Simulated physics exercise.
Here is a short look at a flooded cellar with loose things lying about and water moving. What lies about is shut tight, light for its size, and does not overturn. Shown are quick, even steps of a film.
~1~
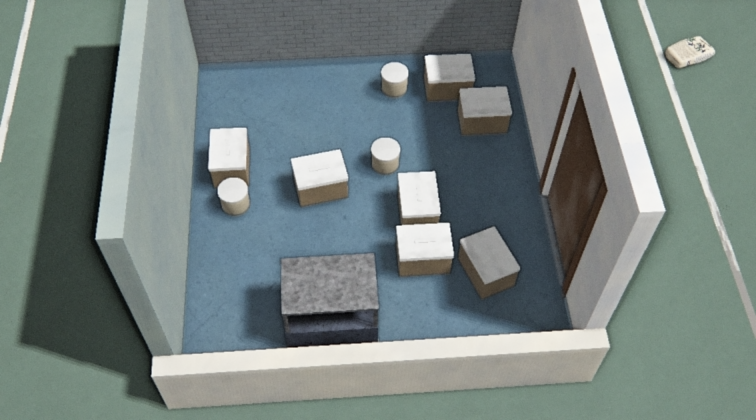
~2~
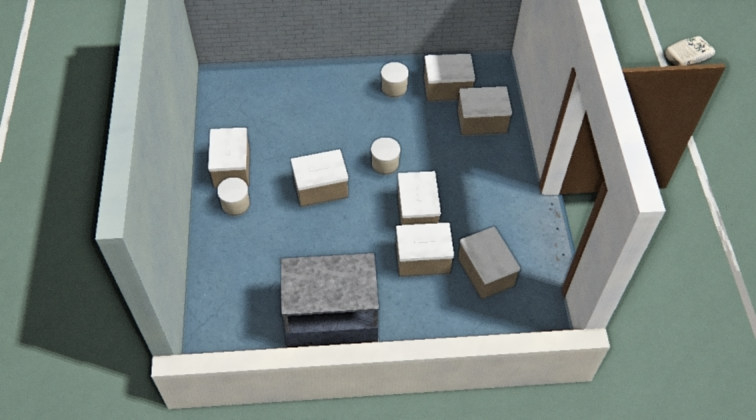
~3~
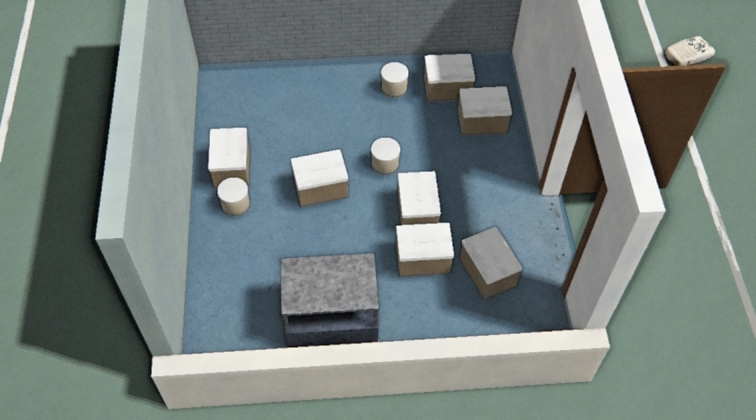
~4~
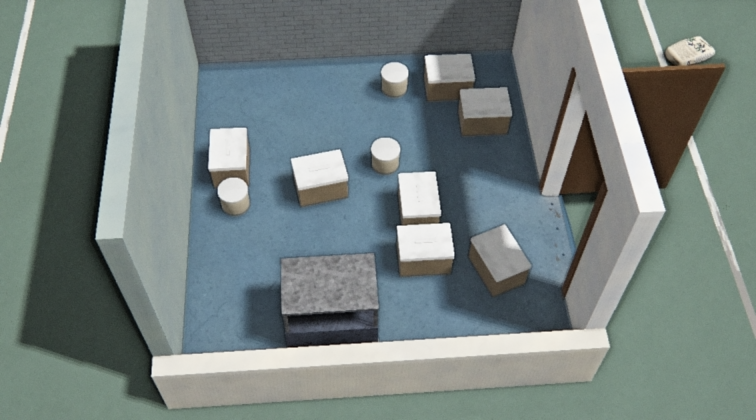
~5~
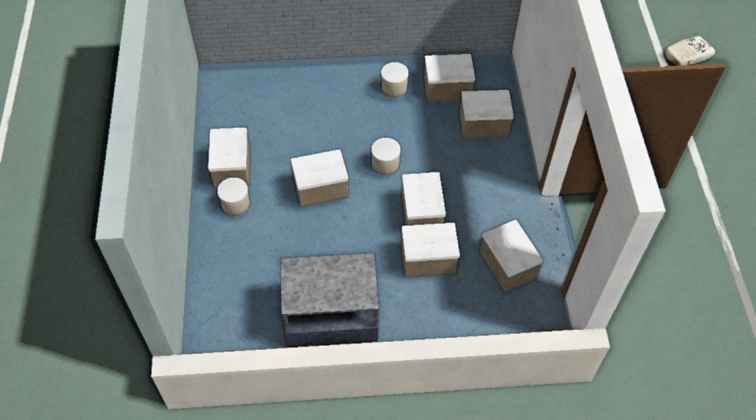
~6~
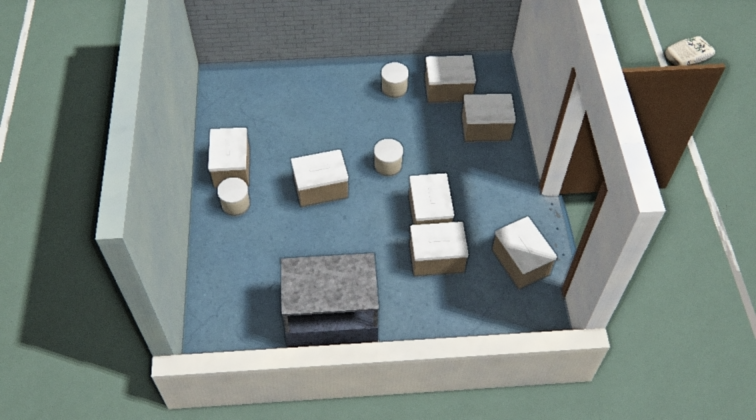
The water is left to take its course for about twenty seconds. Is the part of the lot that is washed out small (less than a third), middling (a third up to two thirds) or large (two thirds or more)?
Large.
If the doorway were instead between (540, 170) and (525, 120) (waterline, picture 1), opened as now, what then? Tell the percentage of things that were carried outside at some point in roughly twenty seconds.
My estimate is some 60 percent.
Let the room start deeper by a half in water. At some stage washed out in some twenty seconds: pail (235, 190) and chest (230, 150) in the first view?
As listed: Left behind, stays.
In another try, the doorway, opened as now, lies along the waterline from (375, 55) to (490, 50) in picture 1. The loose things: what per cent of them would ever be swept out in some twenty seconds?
I'd say some 60 in a hundred.
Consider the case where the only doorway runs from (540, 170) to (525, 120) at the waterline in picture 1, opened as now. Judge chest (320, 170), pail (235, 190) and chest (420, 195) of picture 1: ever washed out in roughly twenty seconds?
Item one doesn't escape, item two doesn't escape, item three gets away.
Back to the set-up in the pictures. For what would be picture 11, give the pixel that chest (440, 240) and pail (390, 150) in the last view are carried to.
About (487, 252), then about (414, 164).
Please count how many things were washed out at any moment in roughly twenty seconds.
7.
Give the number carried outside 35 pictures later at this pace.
I make it 5.
A moment on, 1 of 10 are out; 9 afloat.
Next, 4 of 10 are out; 6 afloat.
Later, 5 of 10 are out; 5 afloat.
In the end, 7 of 10 are out; 3 afloat.
